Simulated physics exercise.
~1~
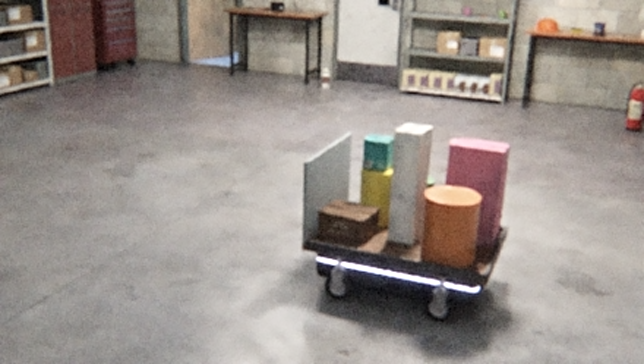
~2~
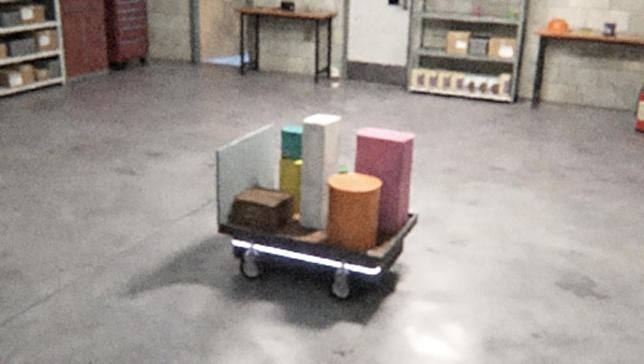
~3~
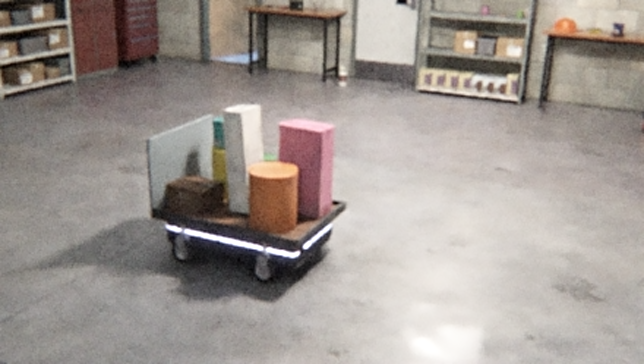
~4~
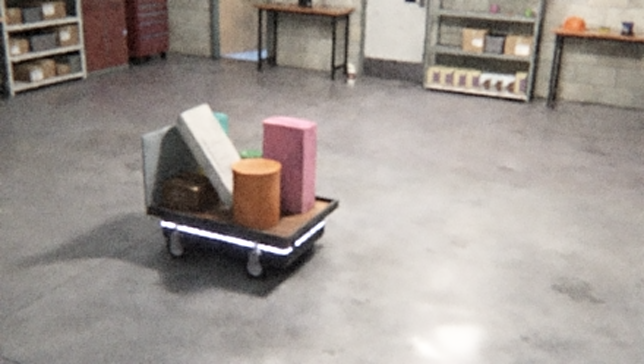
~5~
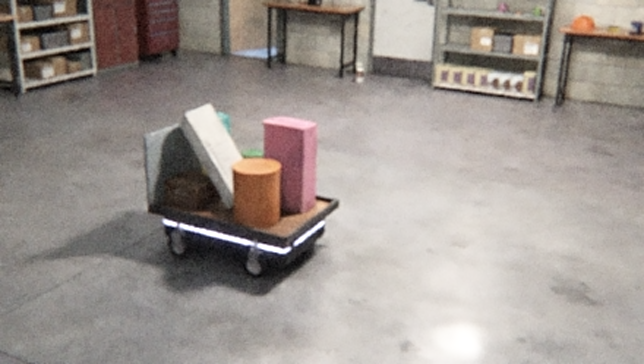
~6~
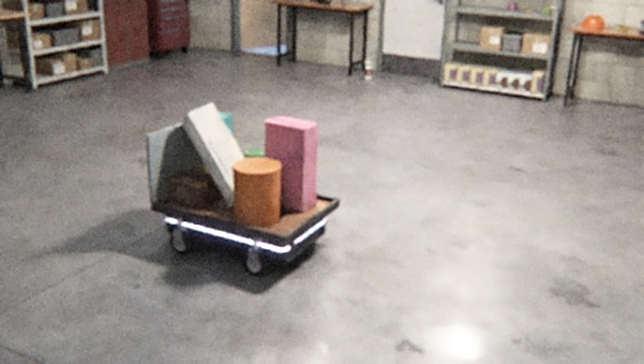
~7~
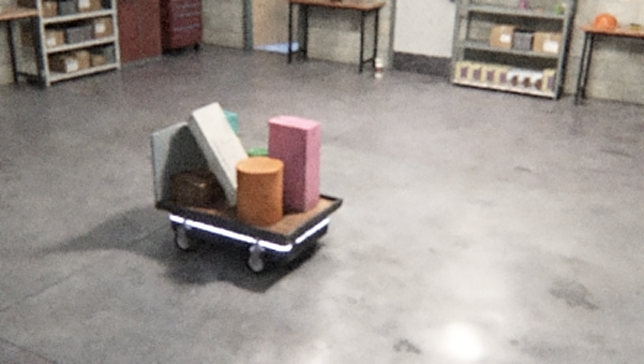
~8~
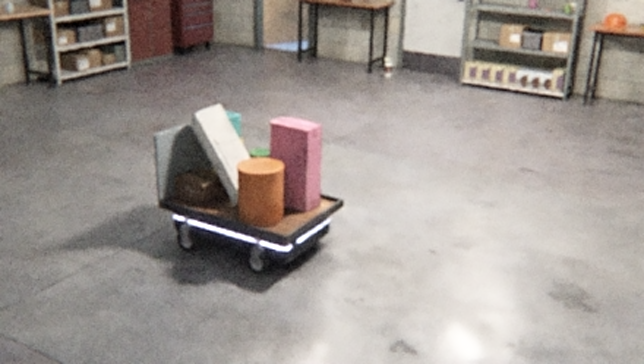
A flat cart carrying boxes, an orange pail and other items rolls left across a concrete workshop floor and stops, as its tall white box tips left toward the upright board and stays leaning there, with everything still on the deck.
